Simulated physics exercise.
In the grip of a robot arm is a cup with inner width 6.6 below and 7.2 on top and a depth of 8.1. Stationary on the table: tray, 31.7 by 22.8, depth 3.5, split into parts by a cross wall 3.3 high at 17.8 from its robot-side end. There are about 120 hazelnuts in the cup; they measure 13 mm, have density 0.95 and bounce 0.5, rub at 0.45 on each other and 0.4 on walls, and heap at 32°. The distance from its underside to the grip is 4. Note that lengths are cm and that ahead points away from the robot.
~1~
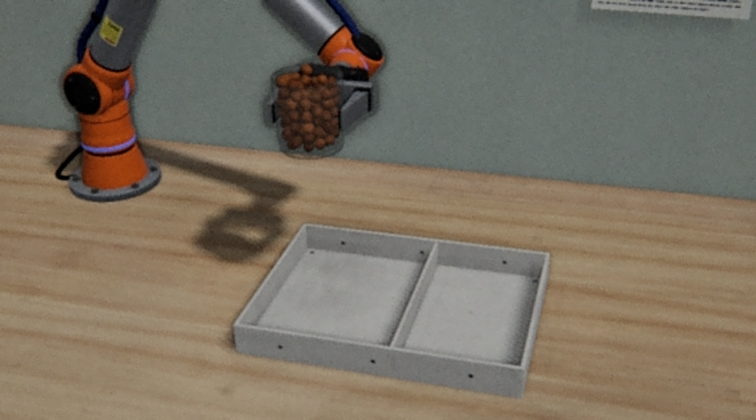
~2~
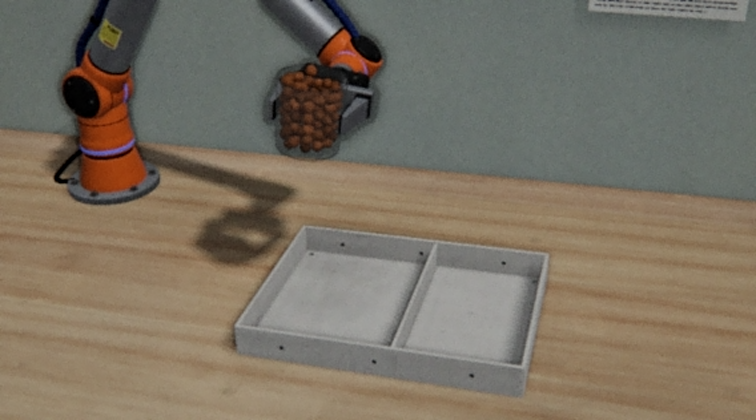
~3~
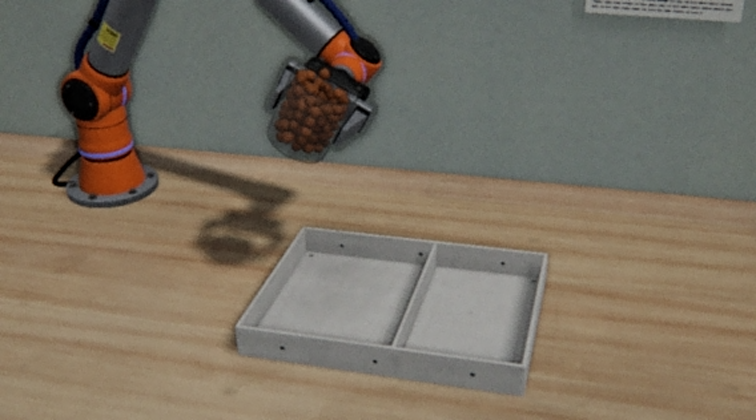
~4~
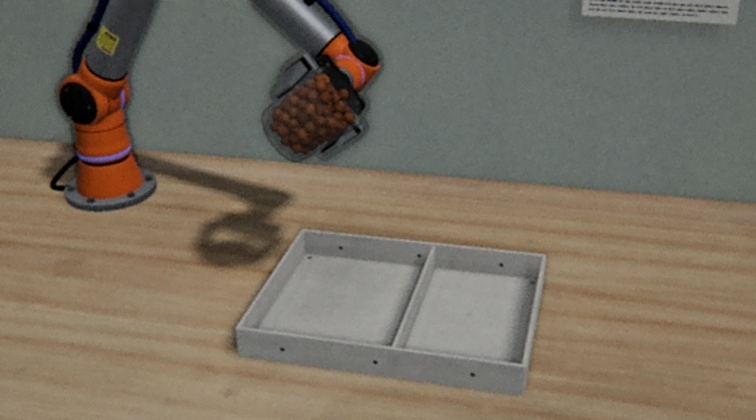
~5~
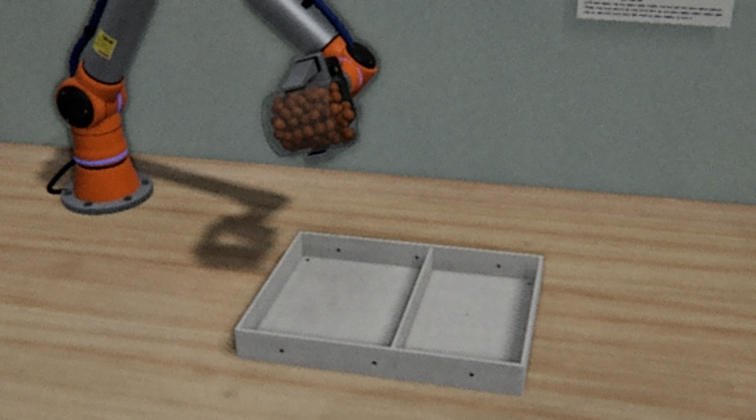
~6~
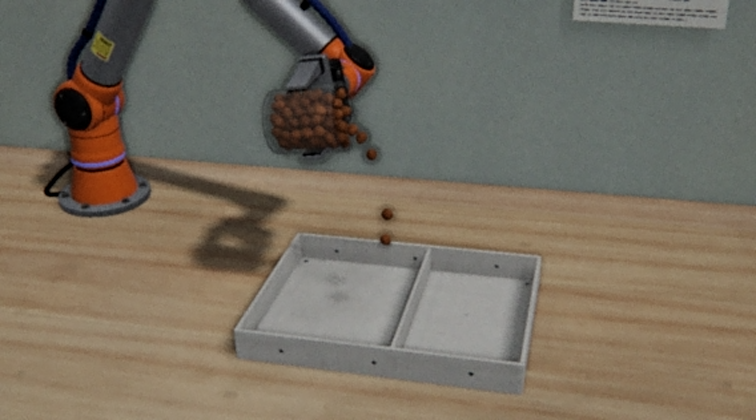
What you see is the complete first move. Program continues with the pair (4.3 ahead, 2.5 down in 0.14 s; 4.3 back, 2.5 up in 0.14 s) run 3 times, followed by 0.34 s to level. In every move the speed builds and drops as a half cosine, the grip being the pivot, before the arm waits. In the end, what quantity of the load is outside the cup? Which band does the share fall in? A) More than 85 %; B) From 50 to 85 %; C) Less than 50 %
B, from 50 to 85 %.
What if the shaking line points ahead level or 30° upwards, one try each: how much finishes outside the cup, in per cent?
Some 90 and 95 per cent.
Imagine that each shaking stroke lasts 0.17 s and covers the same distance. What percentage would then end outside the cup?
The share would be near 60 %.
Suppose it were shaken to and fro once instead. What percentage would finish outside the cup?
Estimate: Around 40 %.
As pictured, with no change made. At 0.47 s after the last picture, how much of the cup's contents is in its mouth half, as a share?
Near 60 in a hundred.
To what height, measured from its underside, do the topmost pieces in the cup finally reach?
About 4.5 cm.
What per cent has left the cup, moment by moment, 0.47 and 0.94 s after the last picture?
40, then 65.
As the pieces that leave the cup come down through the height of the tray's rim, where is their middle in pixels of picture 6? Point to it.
Near (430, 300).
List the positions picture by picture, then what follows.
In the first frame, cup middle at (310, 113), level; upper third of the load around (307, 91), from x 280 to 335, top at y 70; 125 in the cup.
In the second frame, cup middle at (310, 114), tilted 8° forward; upper third of the load around (308, 94), from x 285 to 340, top at y 70.
In the third frame, cup middle at (310, 115), tilted 28° forward; upper third of the load around (311, 96), from x 280 to 345, top at y 75.
In the fourth frame, cup middle at (310, 117), tilted 53° forward; upper third of the load around (316, 100), from x 275 to 350, top at y 80.
In the fifth frame, cup middle at (308, 119), tilted 73° forward; upper third of the load around (308, 103), from x 275 to 350, top at y 90.
In the sixth frame, cup middle at (308, 120), tilted 81° forward; upper third of the load around (306, 105), from x 275 to 385, top at y 95; 122 in the cup, 3 in flight or on a rim.
Then, 0.47 s after the last picture, tilted 81° forward, highest piece 24 above the table; 72 in the cup, 31 in the far-side part, 17 in the robot-side part, 5 in flight or on a rim.
Then, 0.94 s after the last picture, tilted 64° forward, highest piece 25 above the table; 44 in the far-side part, 41 in the cup, 31 in the robot-side part, 1 on the table or floor, 8 in flight or on a rim.
Then, 1.38 s after the last picture, level, highest piece 26 above the table; 45 in the far-side part, 41 in the cup, 38 in the robot-side part, 1 on the table or floor.
Then, 2.43 s after the last picture, level, highest piece 26 above the table; 45 in the far-side part, 41 in the cup, 38 in the robot-side part, 1 on the table or floor.
Final count, 45 in the far-side part, 41 in the cup, 38 in the robot-side part, 1 on the table or floor. That is 67 % outside the cup.
